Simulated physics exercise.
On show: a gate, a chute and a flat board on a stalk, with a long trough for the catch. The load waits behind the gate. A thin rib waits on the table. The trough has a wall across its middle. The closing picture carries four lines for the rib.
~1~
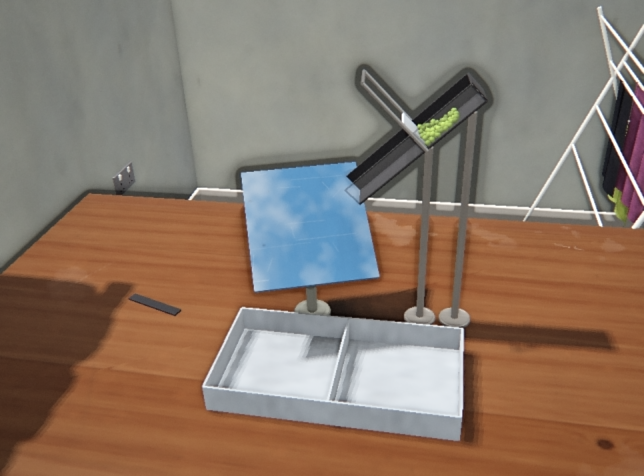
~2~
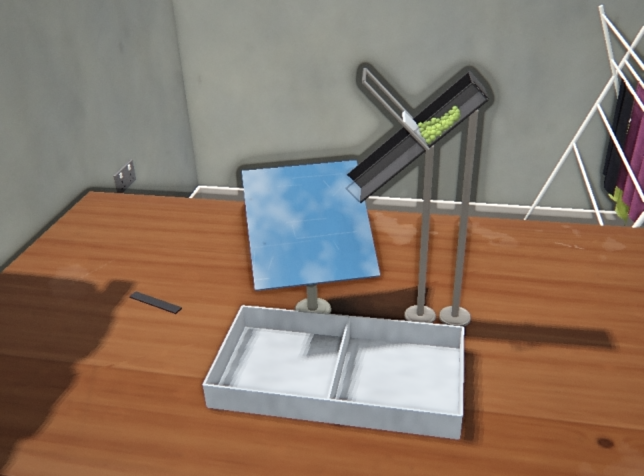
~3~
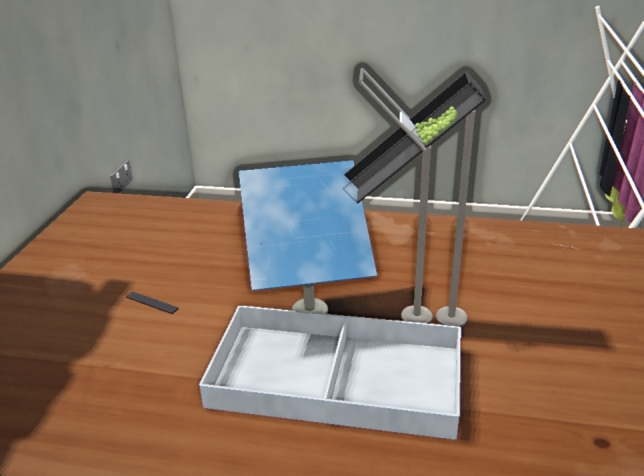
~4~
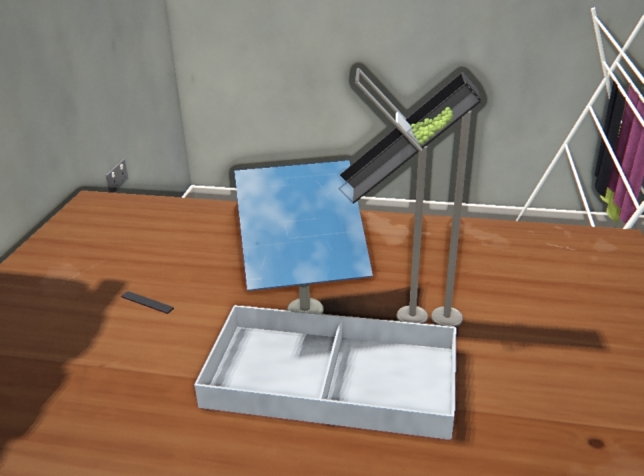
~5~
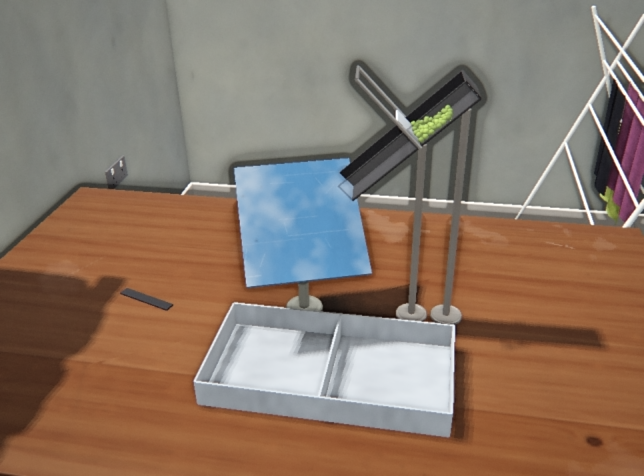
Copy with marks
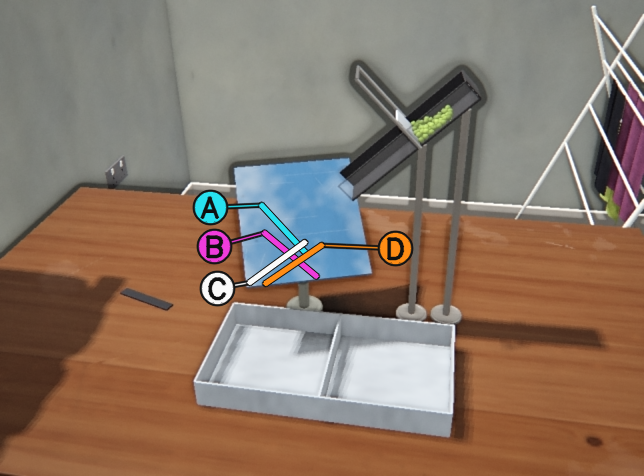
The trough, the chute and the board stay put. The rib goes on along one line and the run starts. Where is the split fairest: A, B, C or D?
Choose A.
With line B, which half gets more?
More lands on the right.
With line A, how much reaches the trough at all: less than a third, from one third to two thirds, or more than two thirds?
It is more than two thirds.
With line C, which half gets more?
The left half.
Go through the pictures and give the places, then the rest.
In the first picture, load behind the gate at (433, 129), dried peas; lip of the chute at (360, 197), sloping fairly steeply.
In the second picture, middle of the board at (309, 221), tilted fairly steeply; middle of its low edge at (318, 282); of its high edge at (300, 165).
In the third picture, front corners of the trough at (200, 385) and (458, 416); front end of its middle wall at (325, 400); gate still shut at (404, 121).
In the fourth picture, middle of the load at (427, 129); lip at (354, 196).
In the fifth picture, middle of the load at (427, 126); lip at (353, 194).
On the marked copy, line A from (261, 205) to (305, 252); line B from (264, 233) to (316, 276); line C from (304, 242) to (249, 282); line D from (321, 245) to (265, 283).
For line A, of what is caught, about a third in the left half, about two thirds in the right.
For line B, of what is caught, about a quarter in the left half, most in the right.
For line C, of what is caught, most in the left half, a small part in the right.
For line D, of what is caught, most in the left half, a small part in the right.
